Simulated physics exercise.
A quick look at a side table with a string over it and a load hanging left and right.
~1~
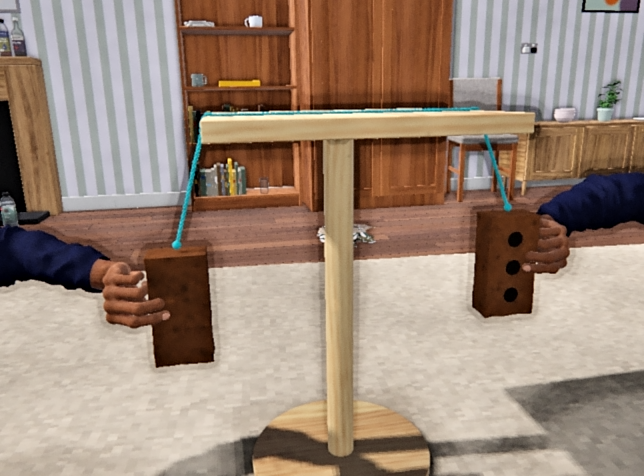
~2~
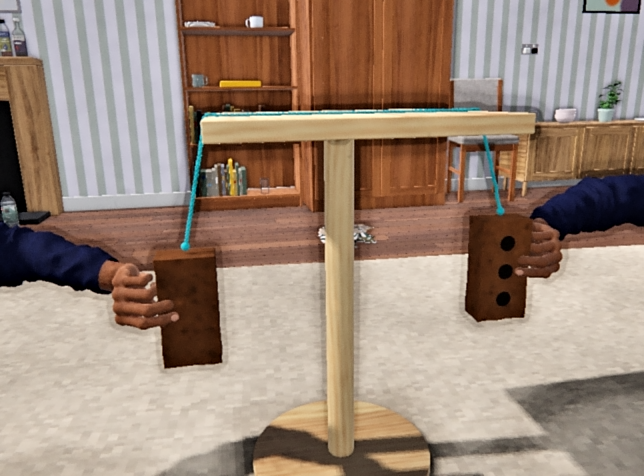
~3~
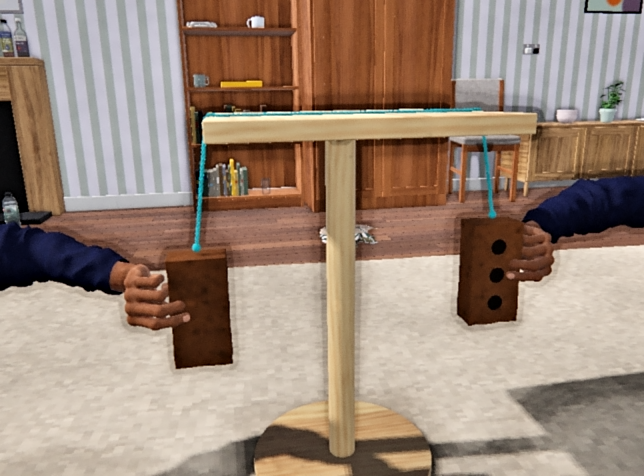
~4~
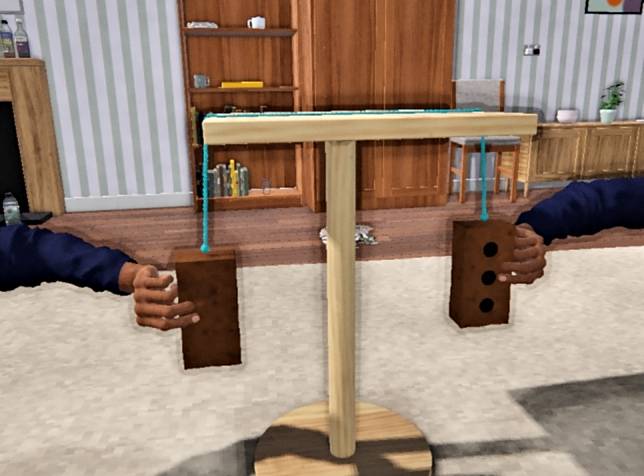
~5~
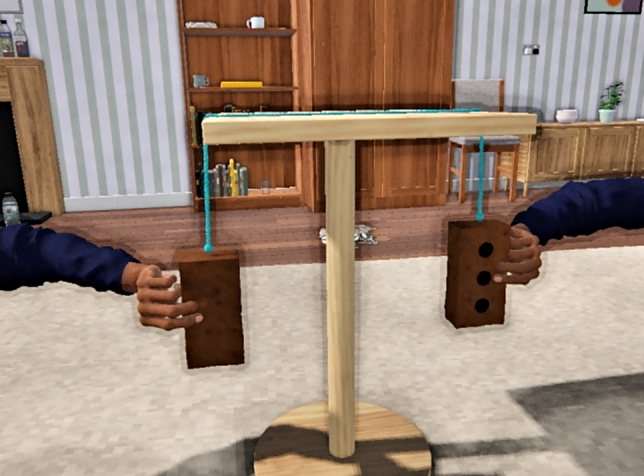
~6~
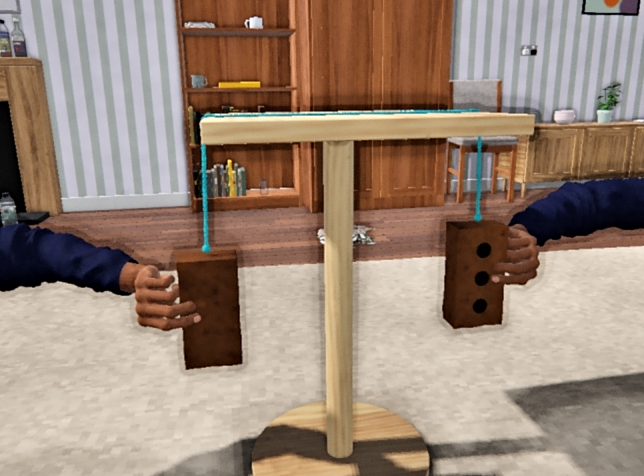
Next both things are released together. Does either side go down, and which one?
The string keeps its balance.
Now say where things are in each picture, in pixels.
The first frame shows left brick (181, 306); right brick (505, 263); string over the top (345, 113).
The second frame shows left brick (190, 308); right brick (497, 267).
The third frame shows left brick (201, 308); right brick (489, 270).
The fourth frame shows left brick (210, 309); right brick (481, 273).
The fifth frame shows left brick (213, 309); right brick (476, 273).
The sixth frame shows left brick (211, 309); right brick (474, 274); string over the top (345, 114).
Then, 0.82 s past the final frame, left brick at the same height near (218, 308); right brick at the same height near (469, 274).
Then, 1.44 s past the final frame, left brick at the same height near (214, 308); right brick at the same height near (470, 274).
When it is over, left brick at the same height near (220, 308); right brick at the same height near (469, 274). The string stays as it is.
